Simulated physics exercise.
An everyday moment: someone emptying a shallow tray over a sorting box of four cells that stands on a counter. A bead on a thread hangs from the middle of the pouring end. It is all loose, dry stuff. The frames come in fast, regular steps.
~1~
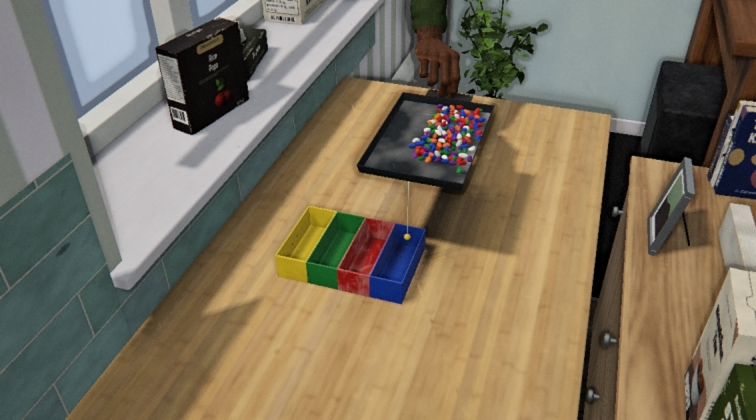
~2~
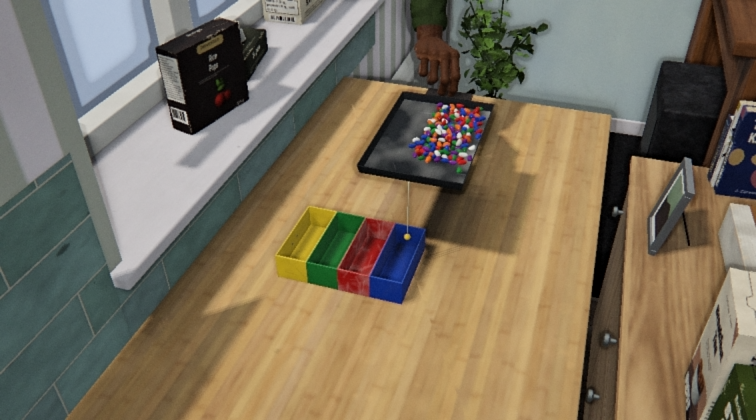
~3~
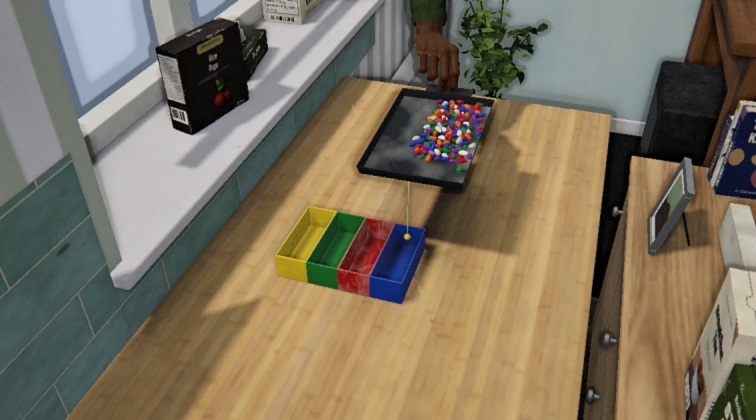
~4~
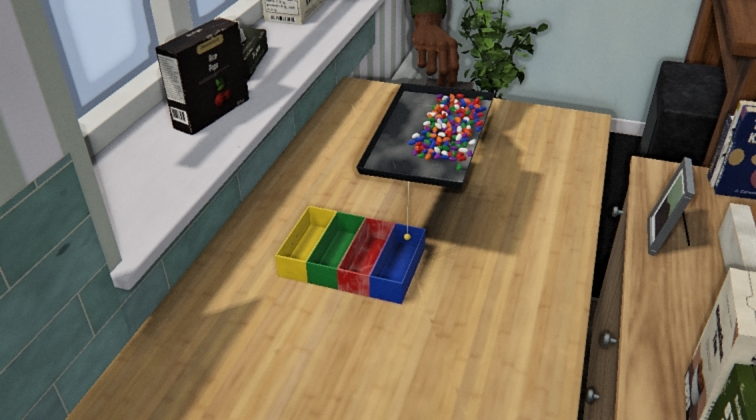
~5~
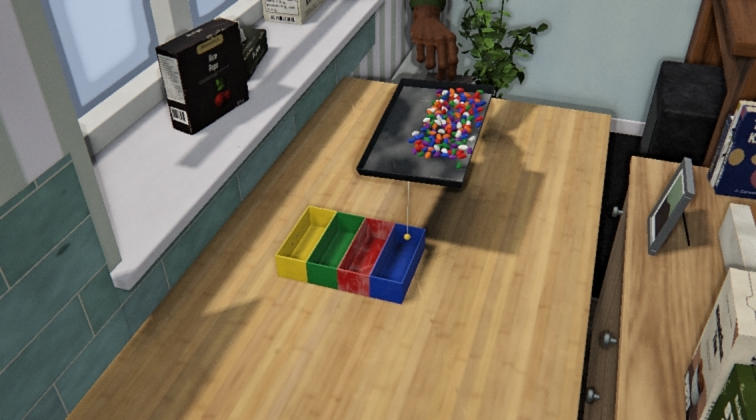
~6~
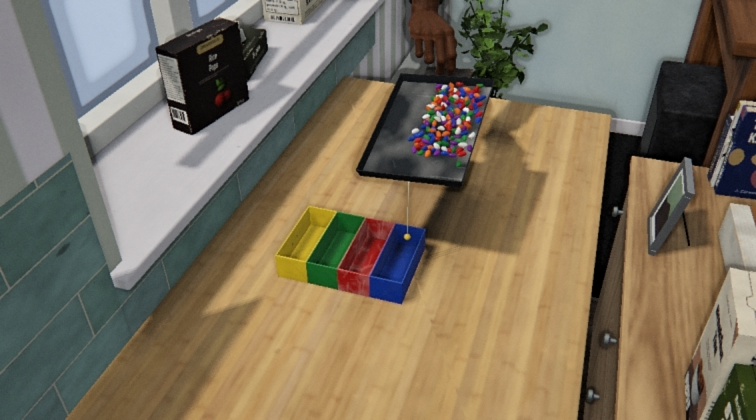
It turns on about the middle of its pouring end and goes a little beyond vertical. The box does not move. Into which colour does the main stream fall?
Most goes to the red cell.
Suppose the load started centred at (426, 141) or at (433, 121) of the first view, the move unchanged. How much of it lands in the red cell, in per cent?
About 60 and 60 per cent.
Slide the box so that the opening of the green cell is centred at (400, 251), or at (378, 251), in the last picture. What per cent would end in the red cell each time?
About 0 and 10 per cent.
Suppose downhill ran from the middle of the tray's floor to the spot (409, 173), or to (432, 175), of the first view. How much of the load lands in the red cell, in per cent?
The first gives 20 %, the second 0 %.
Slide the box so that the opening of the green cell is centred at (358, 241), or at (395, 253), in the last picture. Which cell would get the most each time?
In turn: The green one; the yellow cell.
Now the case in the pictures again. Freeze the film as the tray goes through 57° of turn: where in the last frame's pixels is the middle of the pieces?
Close to (389, 161).
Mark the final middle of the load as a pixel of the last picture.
Roughly at (365, 265).
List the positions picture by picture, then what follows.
Corners of the pouring end (360, 164) and (462, 182), level; middle of the load (449, 133), jelly beans; bead on its thread (407, 237); yellow cell (292, 267); green cell (322, 274); red cell (354, 281); blue cell (386, 288), in the first frame.
Corners of the pouring end (359, 164) and (461, 182), level; middle of the load (449, 132), in the second frame.
Corners of the pouring end (359, 165) and (461, 182), tipped barely, lowest at the left corner; middle of the load (449, 129), in the third frame.
Corners of the pouring end (359, 166) and (461, 181), tipped a little, lowest at the left corner; middle of the load (449, 126), in the fourth frame.
Corners of the pouring end (359, 167) and (461, 180), tipped a little, lowest at the left corner; middle of the load (449, 122), in the fifth frame.
Corners of the pouring end (359, 169) and (460, 180), tipped a little, lowest at the left corner; middle of the load (448, 118); yellow cell (292, 267); green cell (322, 274); red cell (354, 281); blue cell (386, 288), in the sixth frame.
Just after the last frame, tray tipped steeply; almost all on the tray; just a few in the red cell; about a tenth falling or outside the box.
A moment on, tray tipped right over; roughly half on the tray; roughly a quarter in the red cell; about a tenth in the green cell; about a tenth in the blue cell; just a few in the yellow cell; about a tenth falling or outside the box.
Further on, tray tipped past a quarter turn; roughly two thirds in the red cell; roughly a quarter in the blue cell; roughly a quarter in the green cell; just a few in the yellow cell; just a few falling or outside the box.
When it is over, tray tipped past a quarter turn; roughly two thirds in the red cell; roughly a quarter in the blue cell; roughly a quarter in the green cell; just a few in the yellow cell; just a few outside the box.
